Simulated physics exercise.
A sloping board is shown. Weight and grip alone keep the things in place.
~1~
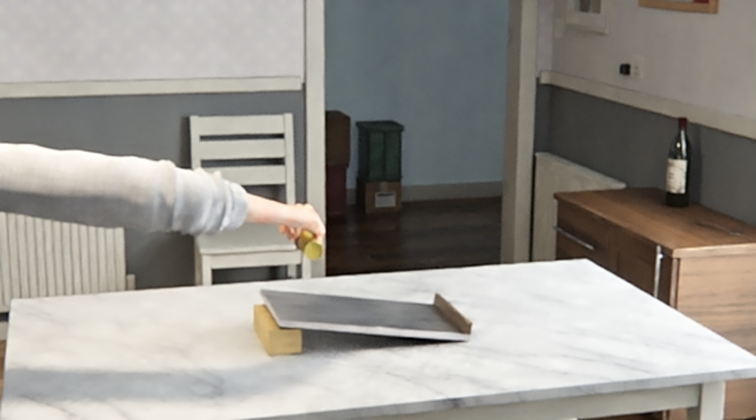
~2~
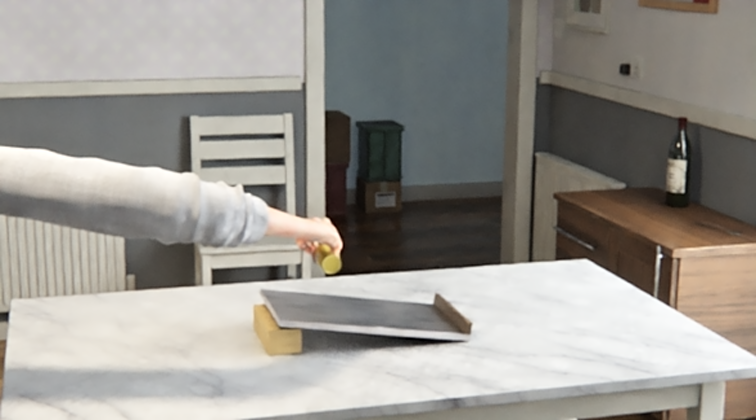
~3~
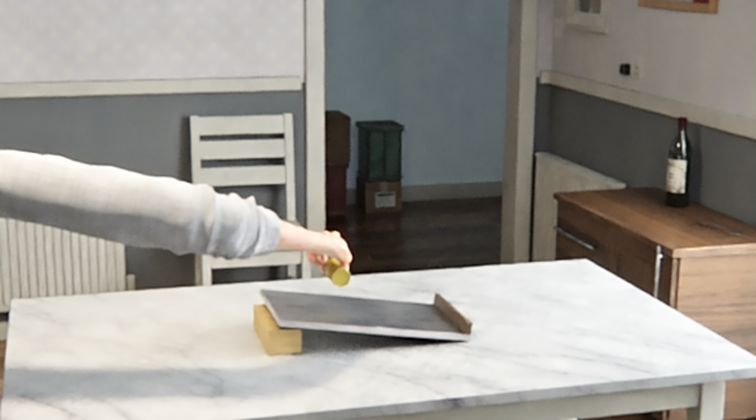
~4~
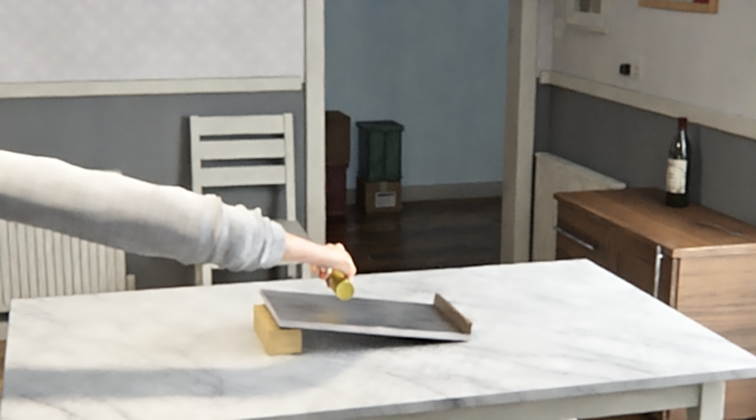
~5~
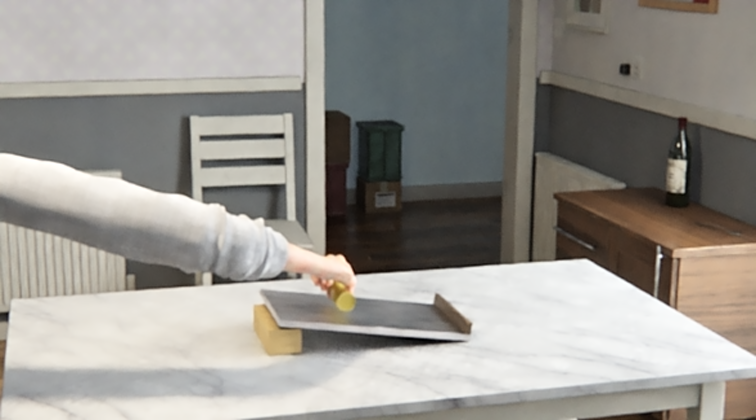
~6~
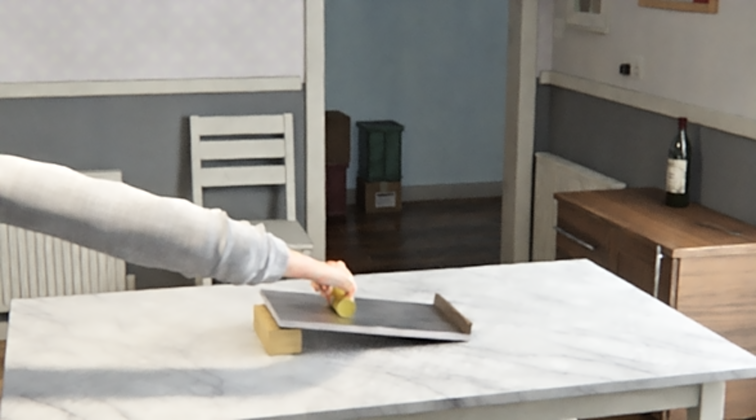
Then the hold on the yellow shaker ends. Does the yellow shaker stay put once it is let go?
No - it will move down the board.
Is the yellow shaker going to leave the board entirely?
Still on top.
Then, 0.60 s later than the last frame, yellow shaker moved well along near (385, 304).
Then, 0.80 s later than the last frame, yellow shaker moved well along near (427, 308).
When it is over, moved from the start, yellow shaker. End places, in pixels of the last picture, yellow shaker near (442, 309). The yellow shaker slides or rolls down.
